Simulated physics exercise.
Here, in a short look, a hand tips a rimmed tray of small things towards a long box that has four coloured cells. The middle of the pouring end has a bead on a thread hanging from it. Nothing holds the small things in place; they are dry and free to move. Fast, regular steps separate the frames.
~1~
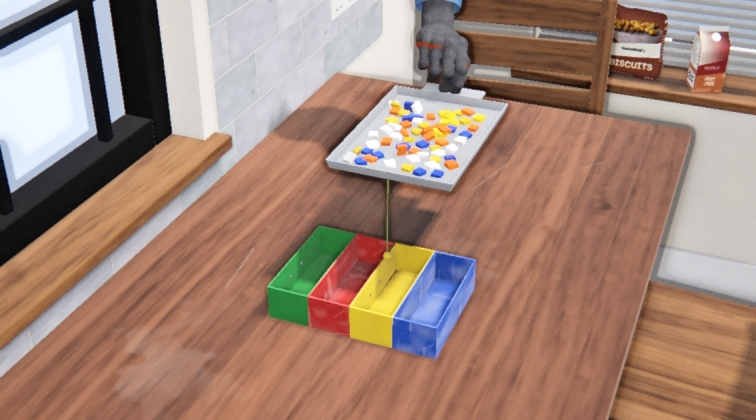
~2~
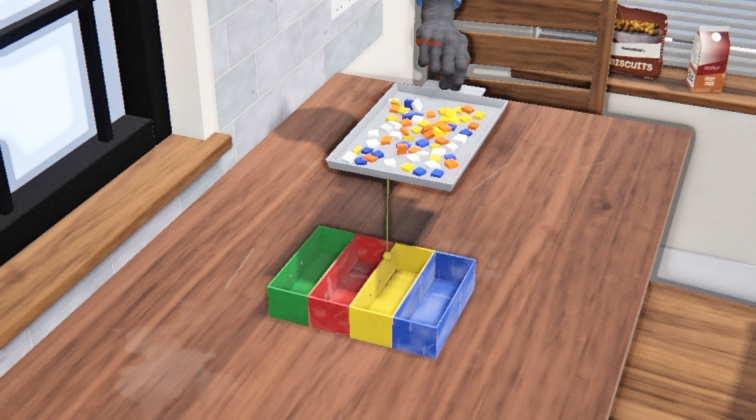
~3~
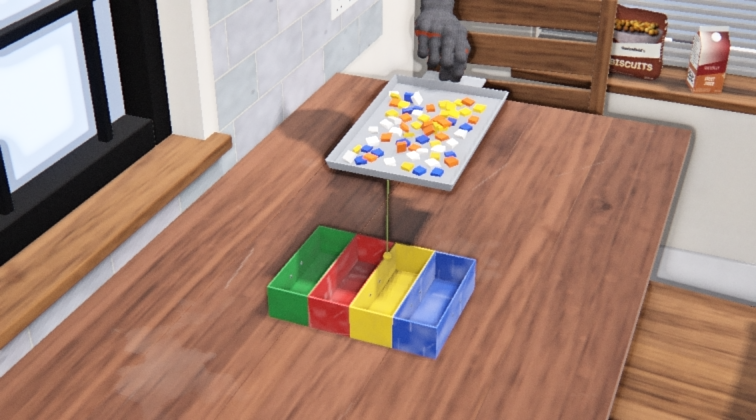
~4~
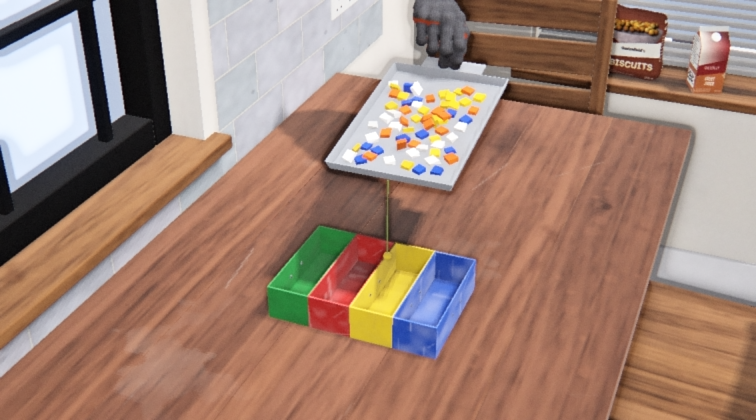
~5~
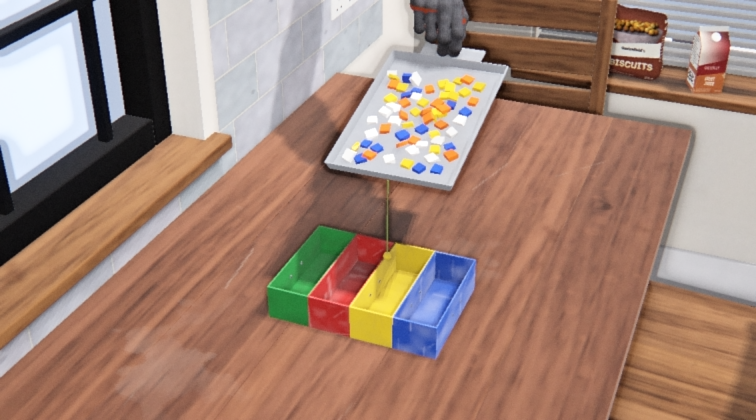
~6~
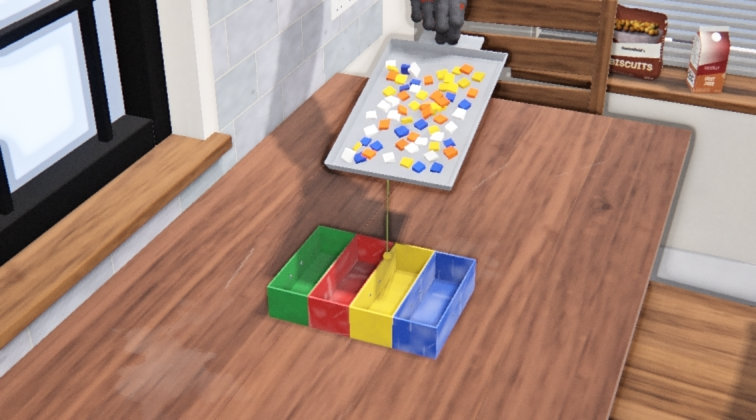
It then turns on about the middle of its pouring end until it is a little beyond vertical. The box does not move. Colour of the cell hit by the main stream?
Red.
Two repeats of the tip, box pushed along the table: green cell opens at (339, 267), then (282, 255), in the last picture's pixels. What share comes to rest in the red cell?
It works out to 30 percent and then 20 percent.
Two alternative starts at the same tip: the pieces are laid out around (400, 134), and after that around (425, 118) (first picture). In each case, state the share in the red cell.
First case around 40 %, second case around 30 %.
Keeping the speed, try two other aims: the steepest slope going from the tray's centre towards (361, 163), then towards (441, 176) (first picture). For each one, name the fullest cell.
The first time it's the green cell, the second time it's the cell in blue.
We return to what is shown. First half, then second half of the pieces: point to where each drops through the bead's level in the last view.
First half (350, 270); second half (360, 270).
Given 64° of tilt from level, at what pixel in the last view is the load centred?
(385, 158).
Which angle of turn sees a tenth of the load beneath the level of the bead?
Near 80 degrees.
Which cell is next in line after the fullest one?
Rank 2: Yellow.
Soon, tray tipped steeply; nearly all on the tray; a stray few falling or outside the box.
A while on, tray tipped past a quarter turn; about a quarter on the tray; about a quarter in the red cell; about a quarter in the yellow cell; a small part in the green cell; a small part in the blue cell; about a quarter falling or outside the box.
Towards the end, tray tipped past a quarter turn; about half in the red cell; about a quarter in the yellow cell; a small part in the green cell; a small part in the blue cell.
Finally, tray tipped past a quarter turn; about half in the red cell; about a quarter in the yellow cell; a small part in the green cell; a small part in the blue cell.
